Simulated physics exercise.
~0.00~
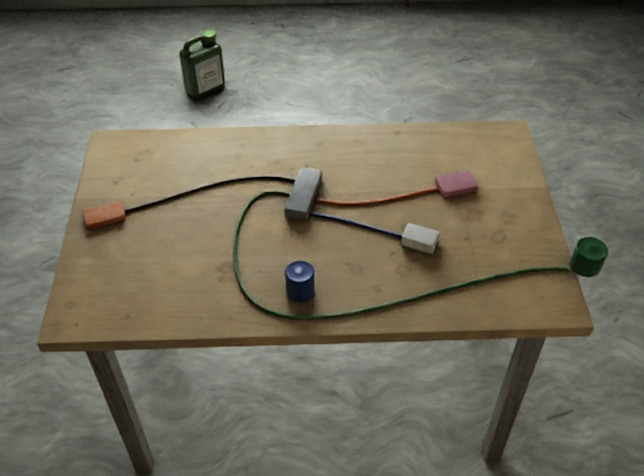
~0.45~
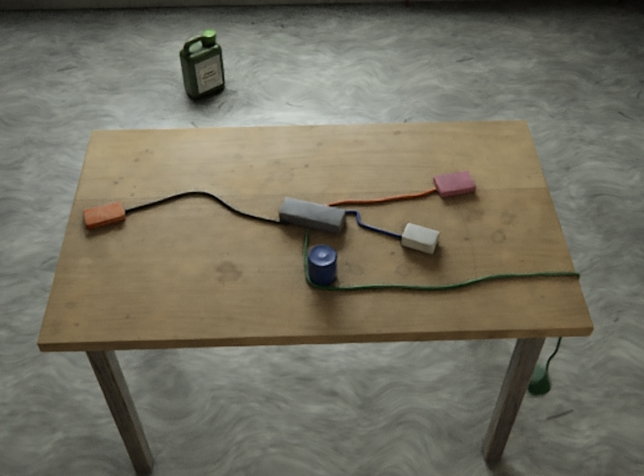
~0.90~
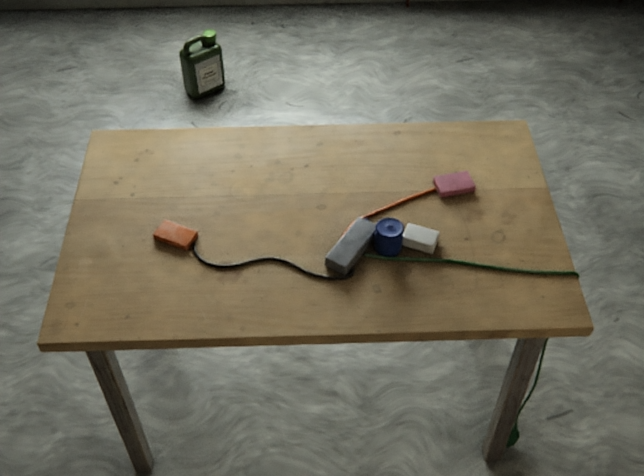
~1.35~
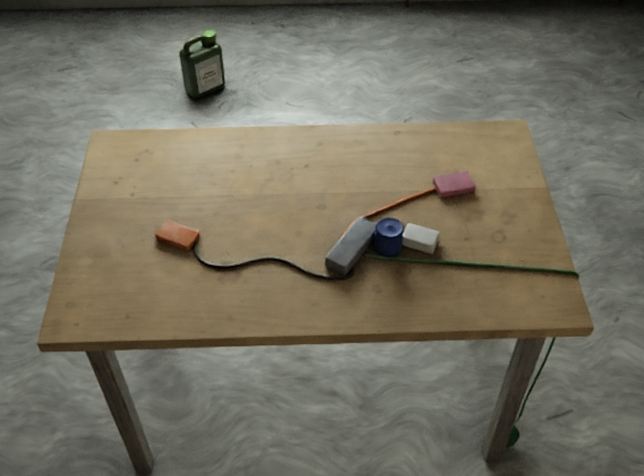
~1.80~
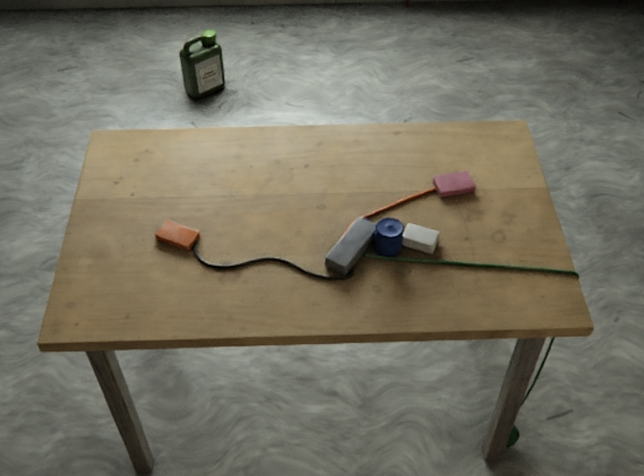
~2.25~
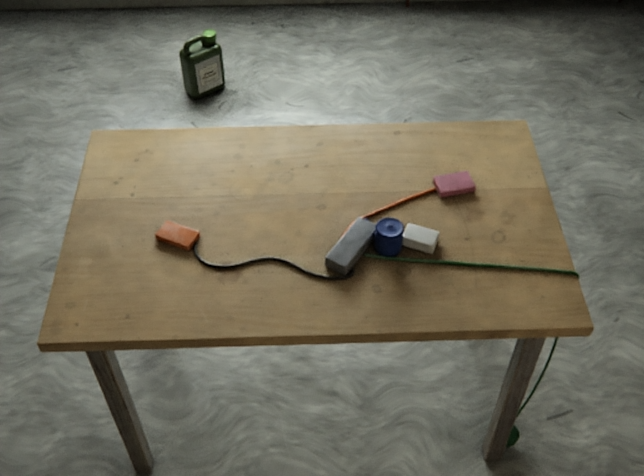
The clip opens on a wooden table holding a grey power strip joined by cables to an orange block, a pink block, a white block and a green speaker at the right edge, with a blue tub nearby and a green jug on the floor behind. The speaker drops over the edge, pulling its cable, and the strip turns and shifts while the tub slides right. As the speaker sinks lower, strip and tub move further right and the orange block is drawn after them. The tub ends between the strip and the white block. The pink and white blocks stay put, and the speaker hangs low beside the table leg, its cable swaying slightly.
